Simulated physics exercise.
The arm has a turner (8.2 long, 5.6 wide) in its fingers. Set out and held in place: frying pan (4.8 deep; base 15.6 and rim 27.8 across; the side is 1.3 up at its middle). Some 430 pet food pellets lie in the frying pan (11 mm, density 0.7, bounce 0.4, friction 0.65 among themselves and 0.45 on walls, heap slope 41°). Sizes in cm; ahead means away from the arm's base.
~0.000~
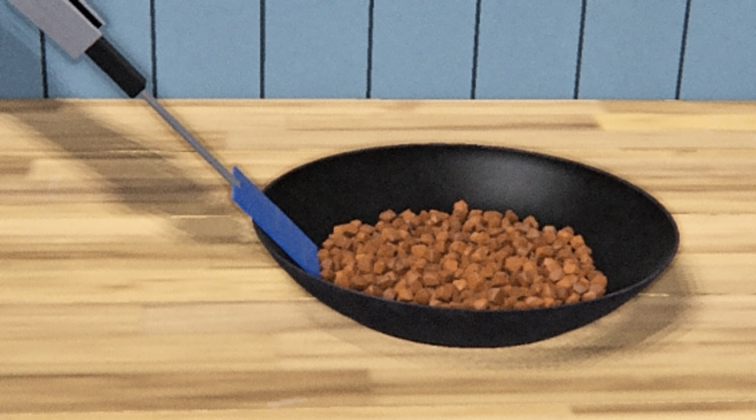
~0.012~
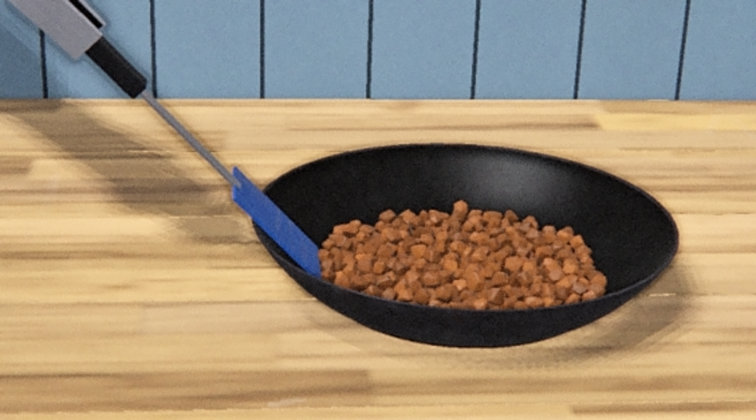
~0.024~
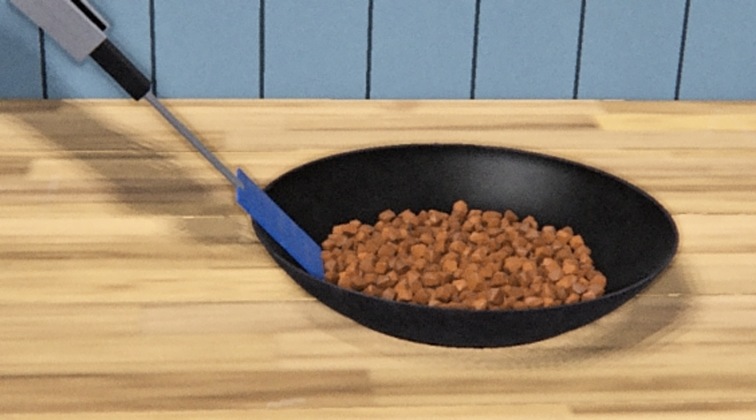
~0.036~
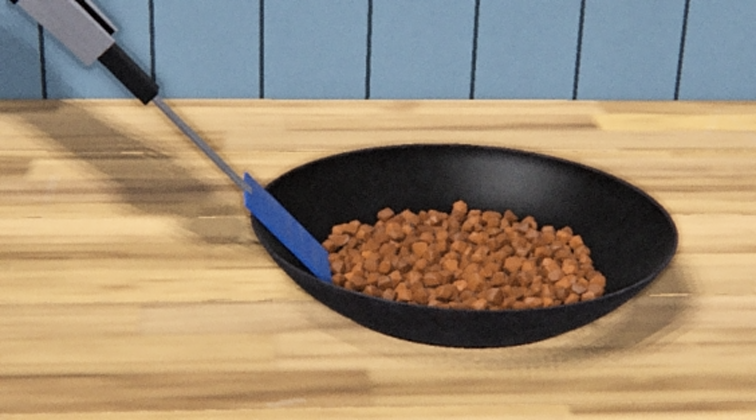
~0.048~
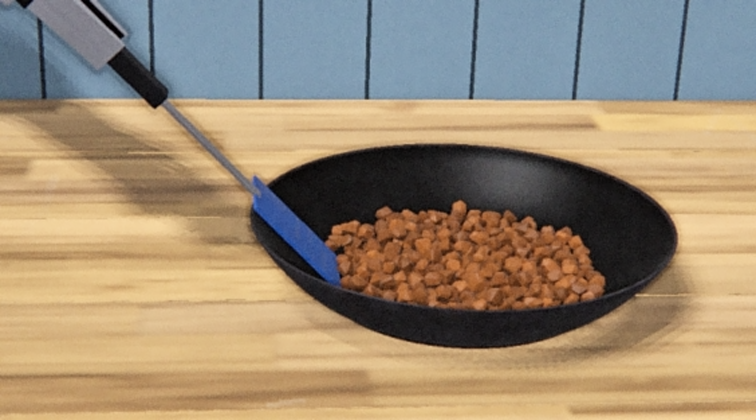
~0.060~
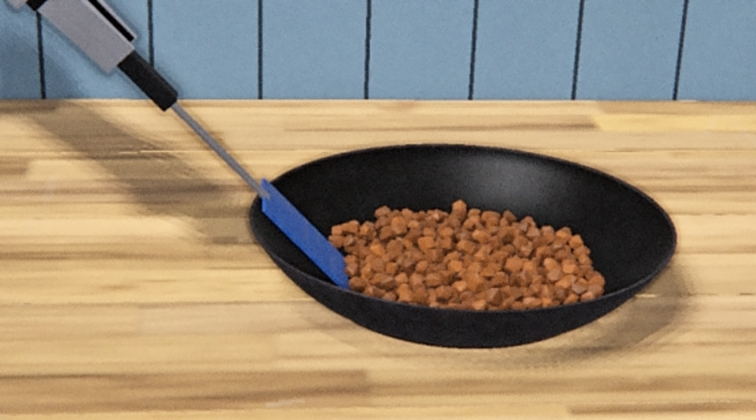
A black frying pan holding a heap of small reddish-brown pellets sits on a light wooden counter before a blue panelled wall, seen from slightly above by a still camera. At the left, a grey and black robotic arm holds a turner with a thin metal shaft and blue blade against the pan's near-left side. The blade slides slightly right and down along the pellets' edge, barely disturbing them, while the pan stays put.
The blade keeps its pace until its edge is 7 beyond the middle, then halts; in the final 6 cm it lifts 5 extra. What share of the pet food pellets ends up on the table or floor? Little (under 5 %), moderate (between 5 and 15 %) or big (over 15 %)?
A little share, under 5 %, ends on the table or floor.
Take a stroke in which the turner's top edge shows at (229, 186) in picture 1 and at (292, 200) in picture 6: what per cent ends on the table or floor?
Some 5 per cent.
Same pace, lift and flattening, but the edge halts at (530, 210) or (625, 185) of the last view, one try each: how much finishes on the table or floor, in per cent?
About 0 and 10 per cent.
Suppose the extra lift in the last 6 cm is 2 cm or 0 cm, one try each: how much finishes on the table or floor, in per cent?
About 0 and 0 per cent.
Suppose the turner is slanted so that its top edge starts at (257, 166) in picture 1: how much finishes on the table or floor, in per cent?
About 0 per cent.
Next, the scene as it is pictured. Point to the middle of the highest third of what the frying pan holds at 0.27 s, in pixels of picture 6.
Around (524, 245).
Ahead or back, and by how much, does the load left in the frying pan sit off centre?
Roughly 3.5 cm ahead.
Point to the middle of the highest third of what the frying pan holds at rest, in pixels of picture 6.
At about (576, 248).
By 0.16 s, sloping 47°, highest piece 4 above the table; 433 in the frying pan.
By 0.27 s, sloping 47°, highest piece 6 above the table; 433 in the frying pan.
By 0.52 s, sloping 47°, highest piece 5 above the table; 433 in the frying pan.
By 1.57 s, sloping 47°, highest piece 5 above the table; 433 in the frying pan.
Final count, 433 in the frying pan. That is 0 % on the table or floor.
